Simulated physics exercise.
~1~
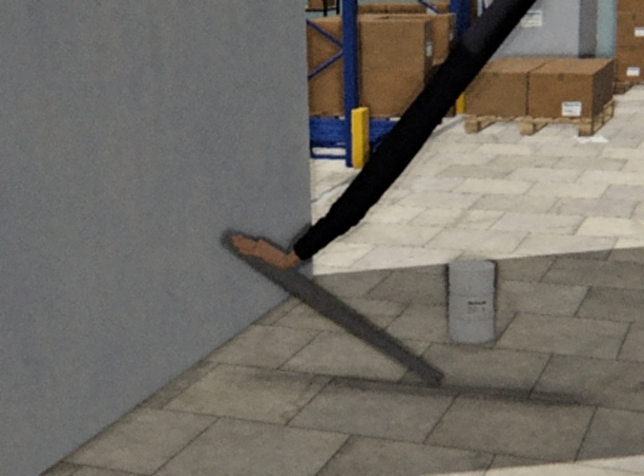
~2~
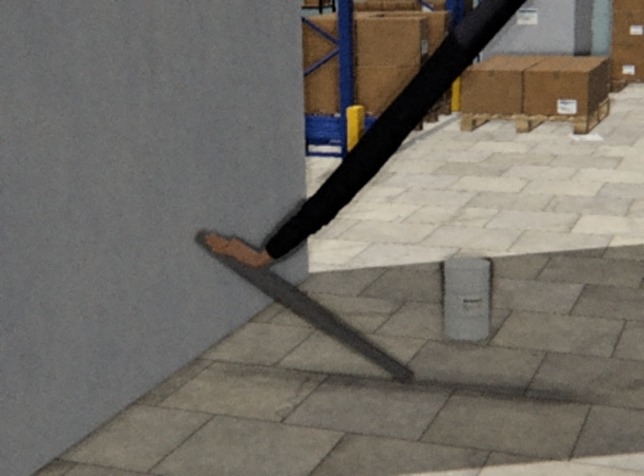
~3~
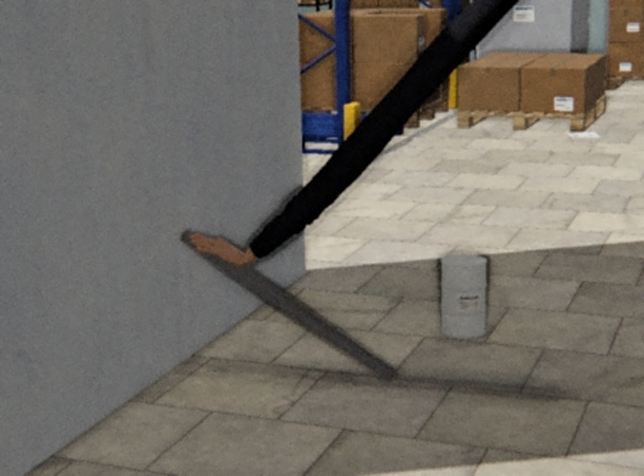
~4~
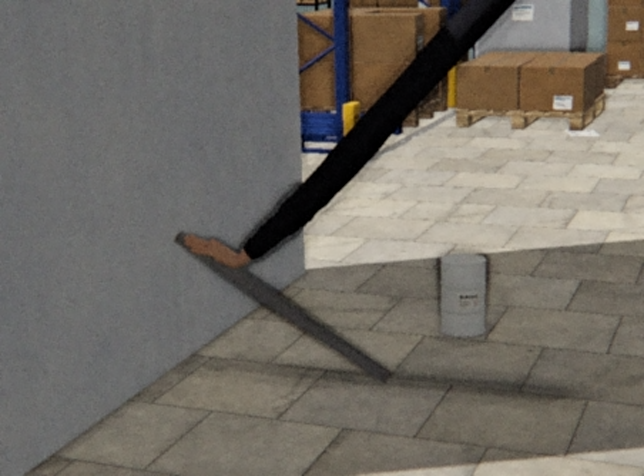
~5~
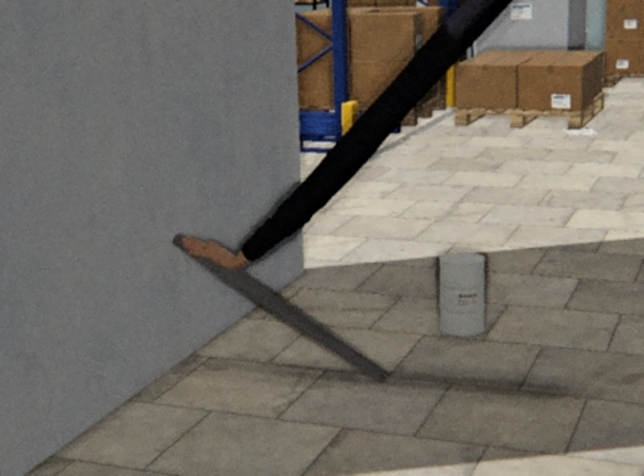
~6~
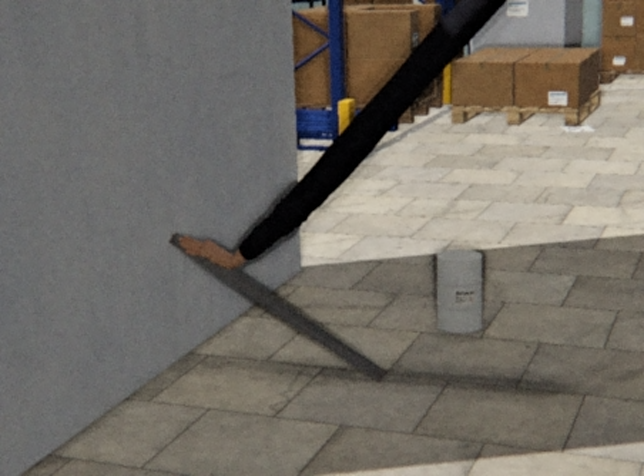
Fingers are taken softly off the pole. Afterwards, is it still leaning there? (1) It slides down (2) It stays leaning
It slides down.
Then, 0.30 s after the last picture, grey pole leaning 8° more than when let go near (284, 323).
Then, 0.40 s after the last picture, grey pole leaning 21° more than when let go near (291, 349).
Then, 0.50 s after the last picture, grey pole leaning 31° more than when let go near (293, 360).
Then, 0.70 s after the last picture, grey pole leaning 30° more than when let go near (294, 367).
At rest, moved from the start, grey pole; white canister in place. Seen from the same camera at the end, grey pole near (295, 367). The pole slides down.
